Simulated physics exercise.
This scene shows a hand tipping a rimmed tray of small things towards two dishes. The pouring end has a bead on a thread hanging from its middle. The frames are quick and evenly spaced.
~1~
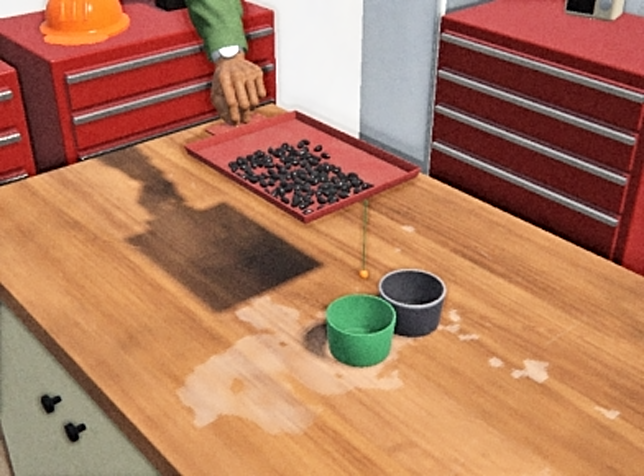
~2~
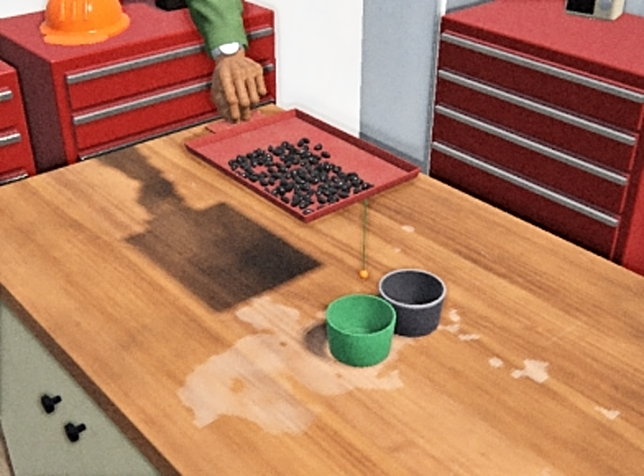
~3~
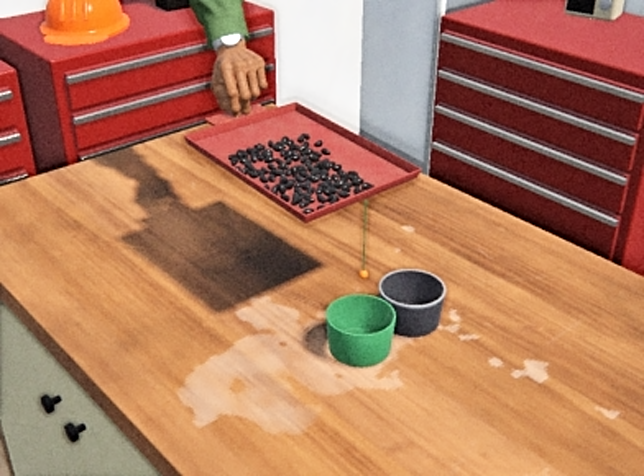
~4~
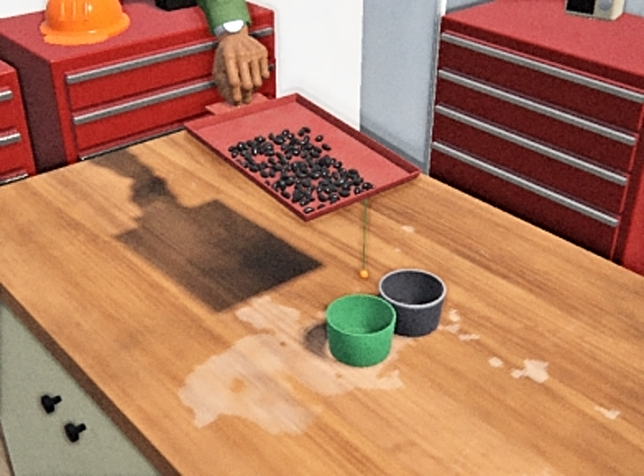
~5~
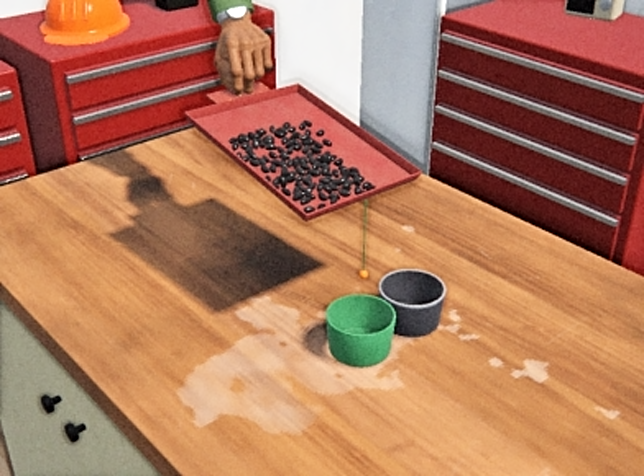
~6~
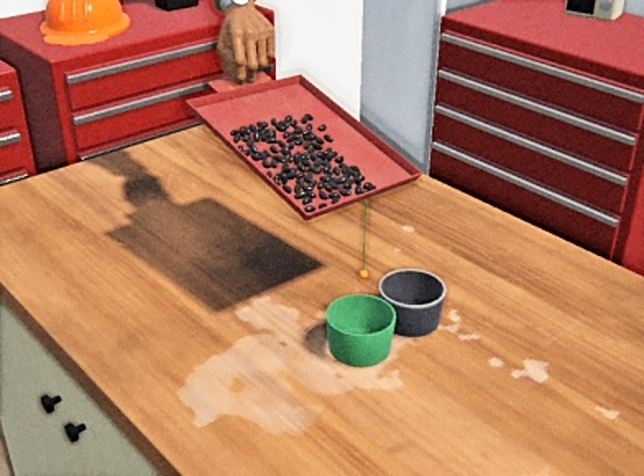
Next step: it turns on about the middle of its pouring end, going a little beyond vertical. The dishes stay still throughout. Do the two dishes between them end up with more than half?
Yes.
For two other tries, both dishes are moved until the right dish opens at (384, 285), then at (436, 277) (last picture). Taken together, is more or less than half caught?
Earlier try a minority share, later try a majority share.
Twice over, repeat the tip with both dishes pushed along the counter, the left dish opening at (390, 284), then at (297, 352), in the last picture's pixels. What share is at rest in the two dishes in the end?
50 and 20 %.
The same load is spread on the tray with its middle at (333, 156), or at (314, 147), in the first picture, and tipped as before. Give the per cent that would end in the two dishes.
Around 70 percent the first time and around 60 percent the second time.
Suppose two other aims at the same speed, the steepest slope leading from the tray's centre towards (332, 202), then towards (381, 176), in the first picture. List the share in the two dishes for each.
In turn some 60 and 30 per cent.
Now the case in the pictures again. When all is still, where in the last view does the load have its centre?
Somewhere close to (399, 328) in the last picture.
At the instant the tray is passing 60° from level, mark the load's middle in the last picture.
In the last view, the load is centred close to (351, 169).
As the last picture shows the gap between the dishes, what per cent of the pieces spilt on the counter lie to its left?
I reckon around 20 per cent.
Soon, tray tipped steeply; nearly all on the tray; a stray few outside both; a small part in the air.
A while on, tray tipped right over; about two thirds on the tray; a stray few in the left dish; a stray few in the right dish; a small part outside both; about a quarter in the air.
Towards the end, tray tipped past a quarter turn; about a third in the left dish; about a third in the right dish; about a third outside both.
Finally, tray tipped past a quarter turn; about a third in the left dish; about a third in the right dish; about a third outside both.
